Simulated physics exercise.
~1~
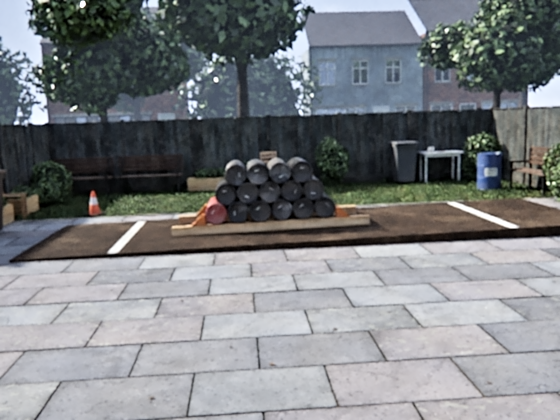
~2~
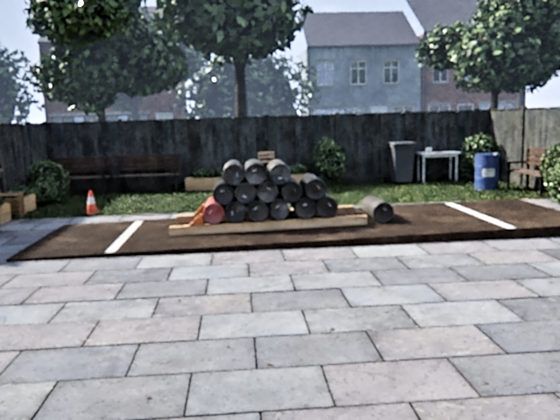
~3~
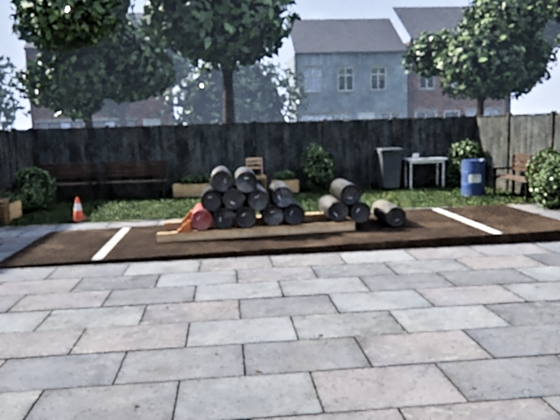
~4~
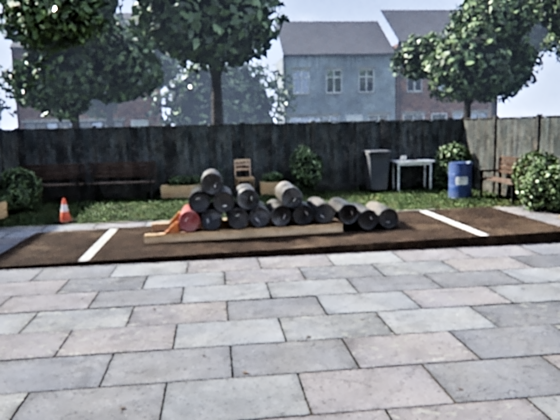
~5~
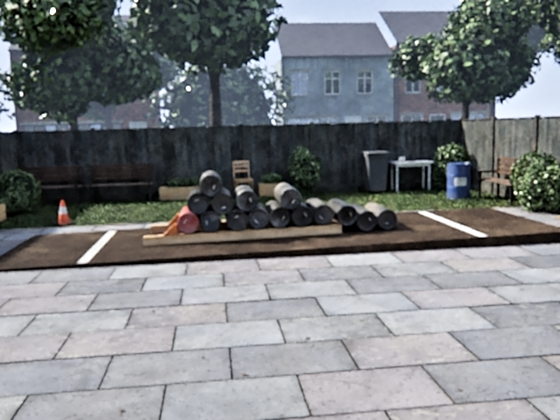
Stacked dark cylinders collapsing and rolling rightward off wooden bearers onto brown soil, settling short of the white line, red one staying left.
